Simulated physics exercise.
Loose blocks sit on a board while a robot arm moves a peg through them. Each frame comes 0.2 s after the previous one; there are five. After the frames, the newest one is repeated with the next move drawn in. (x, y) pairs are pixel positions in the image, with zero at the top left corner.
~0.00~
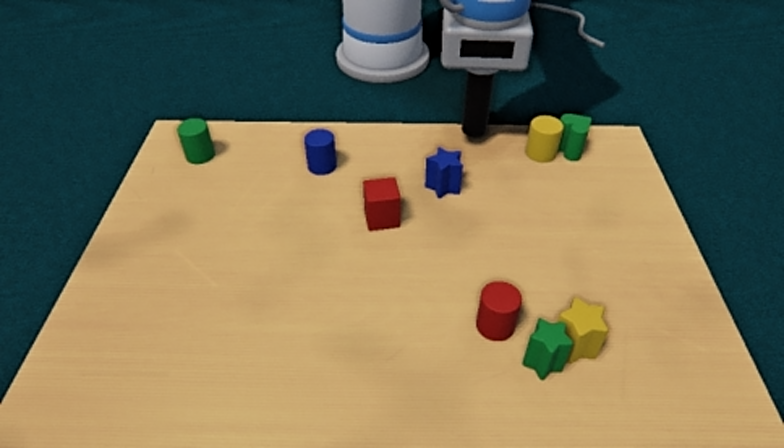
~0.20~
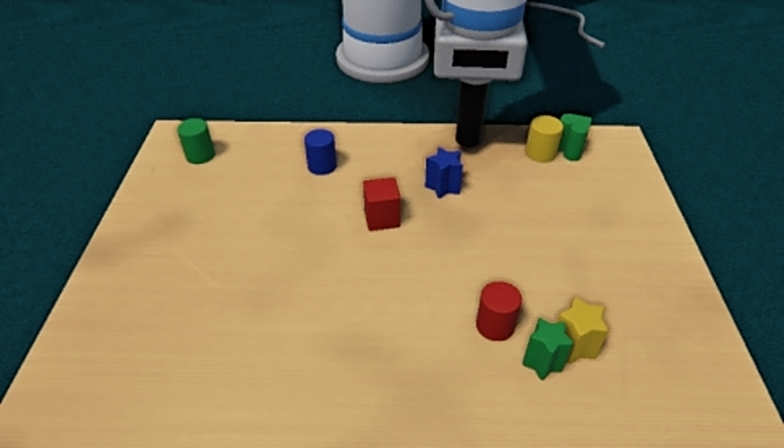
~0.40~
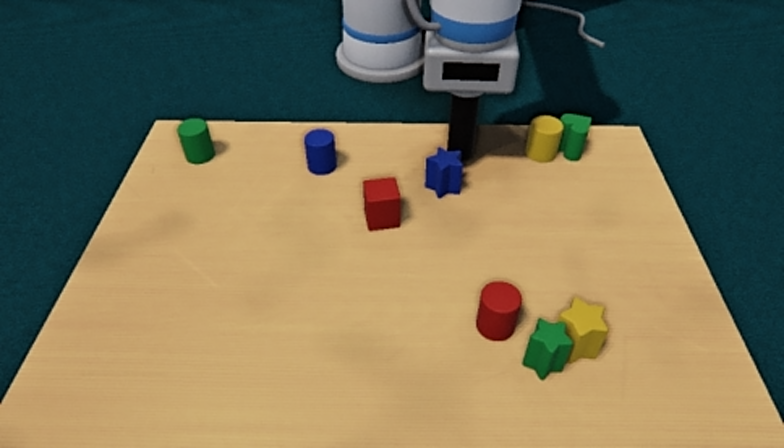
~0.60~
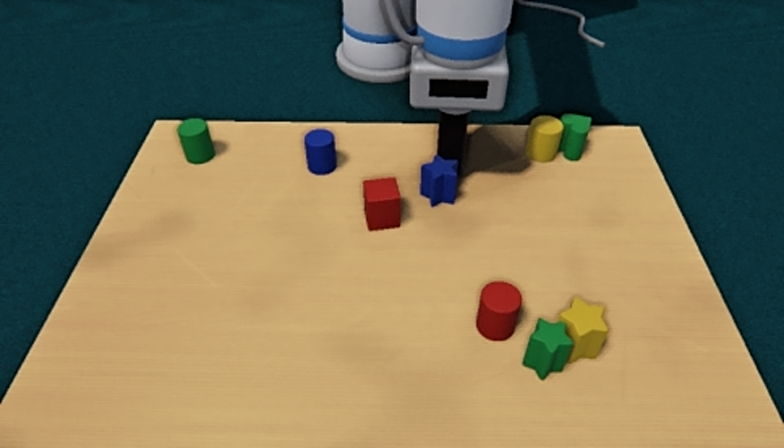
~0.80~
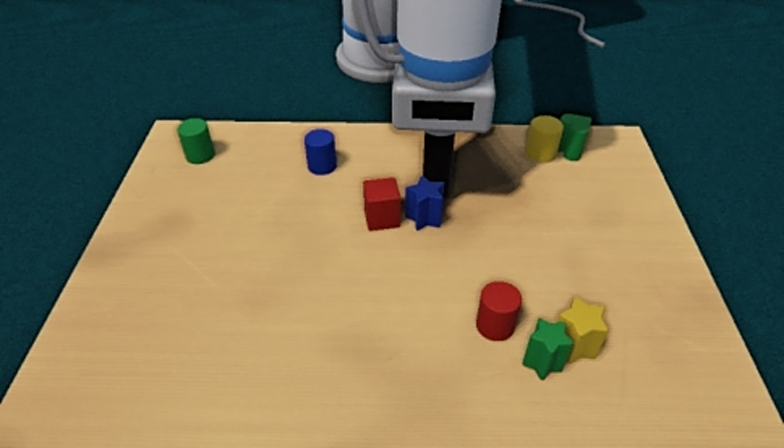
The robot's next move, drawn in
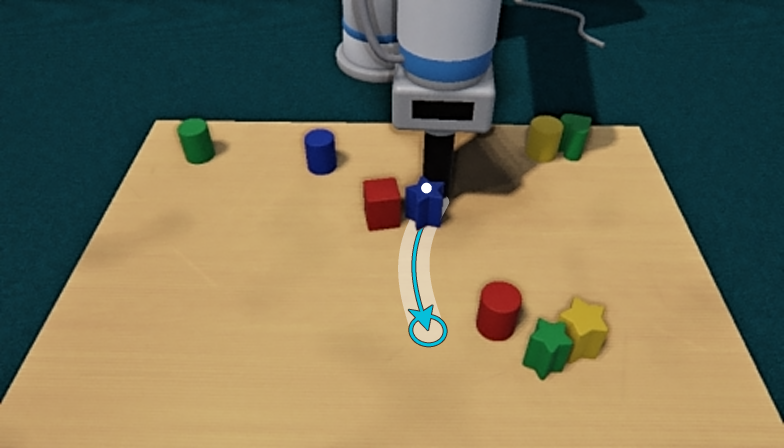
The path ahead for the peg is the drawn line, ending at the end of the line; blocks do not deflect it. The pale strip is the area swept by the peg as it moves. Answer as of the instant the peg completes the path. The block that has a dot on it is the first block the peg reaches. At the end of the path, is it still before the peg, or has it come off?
Gone from the front.
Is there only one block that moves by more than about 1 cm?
Yes
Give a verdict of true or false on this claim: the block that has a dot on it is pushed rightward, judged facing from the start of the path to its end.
This is true.
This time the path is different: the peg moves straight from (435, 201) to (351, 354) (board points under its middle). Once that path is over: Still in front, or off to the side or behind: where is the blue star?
My guess is it keeps its place ahead of the peg.
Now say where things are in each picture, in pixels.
Peg tip at (474, 130); block tops, red square block at (382, 188); blue star at (446, 157), in the first frame.
Peg at (468, 140); blocks unchanged, in the second frame.
Peg at (460, 153); blocks unchanged, in the third frame.
Peg at (449, 170); blue star at (441, 166), in the fourth frame.
Peg at (436, 191); red square block at (382, 188); blue star at (426, 188), in the fifth frame.
Path on the board, from (435, 201) by way of (418, 237) and (415, 280) to (428, 330); the dot is on the blue star.
The first path, step by step. One third of the way, peg at (418, 228); blue star at (407, 227).
Two thirds of the way, peg at (415, 271); blue star at (394, 270), turned 15° clockwise.
At the end, peg at (429, 320); red square block in place; blue star at (390, 286), turned 70° clockwise.
